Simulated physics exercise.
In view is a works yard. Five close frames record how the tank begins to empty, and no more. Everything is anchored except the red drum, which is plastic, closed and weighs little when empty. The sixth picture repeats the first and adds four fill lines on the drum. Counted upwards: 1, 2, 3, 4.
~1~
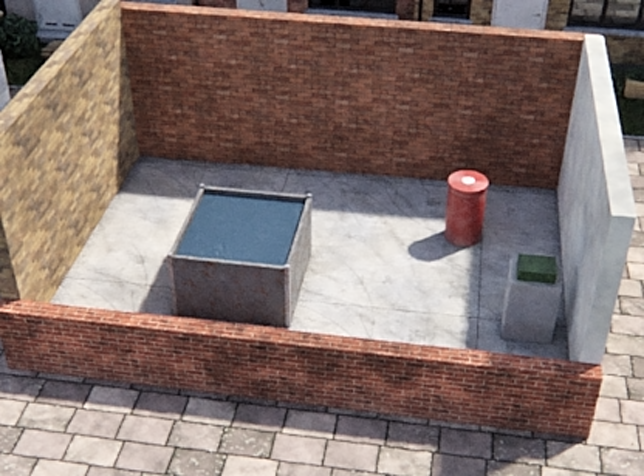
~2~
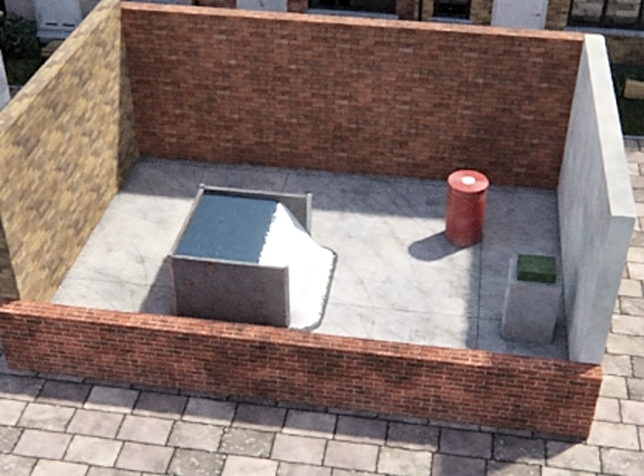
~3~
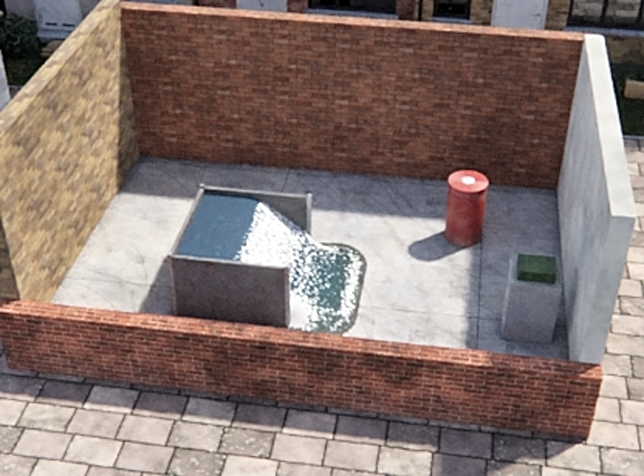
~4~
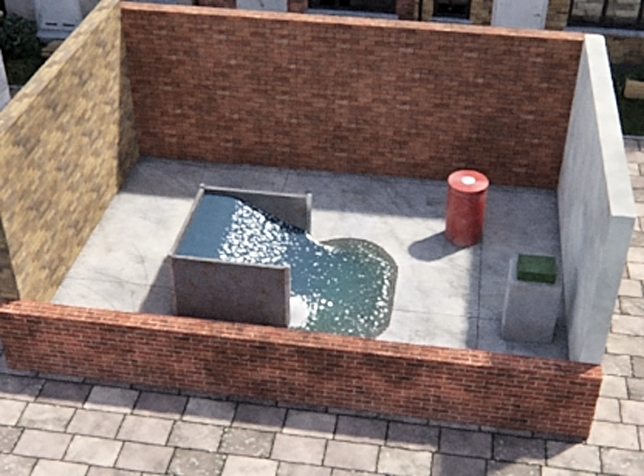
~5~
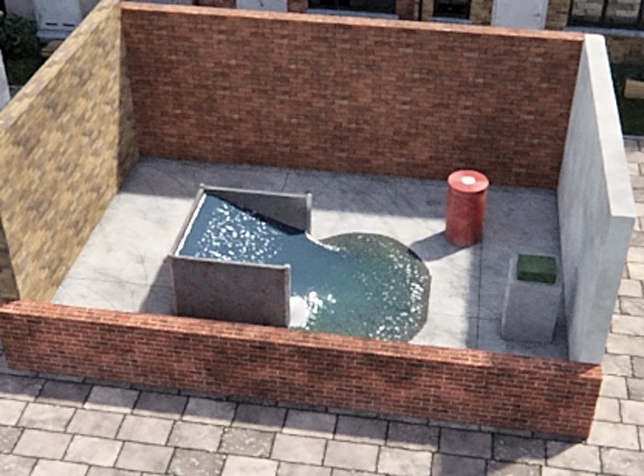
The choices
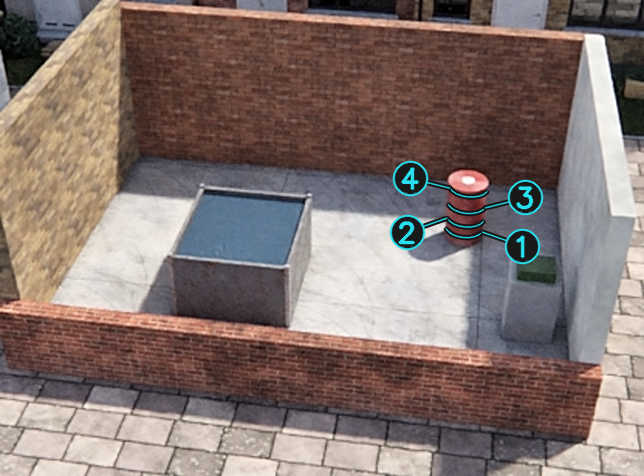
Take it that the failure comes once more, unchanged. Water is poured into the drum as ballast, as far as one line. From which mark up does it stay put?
Use mark 2.
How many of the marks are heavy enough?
Three of the four.
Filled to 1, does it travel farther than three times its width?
No.
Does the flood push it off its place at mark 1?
Yes, it does.
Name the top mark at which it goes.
Mark 1.
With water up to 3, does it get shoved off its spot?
No, that is safe.
On the marked copy, 1 at (463, 237); 2 at (464, 227); 3 at (466, 213); 4 at (468, 196); from the bottom up 1, 2, 3, 4.
For mark 1, it is pushed about its own width away.
For mark 2, it does not move.
For mark 3, it does not move.
For mark 4, it does not move.
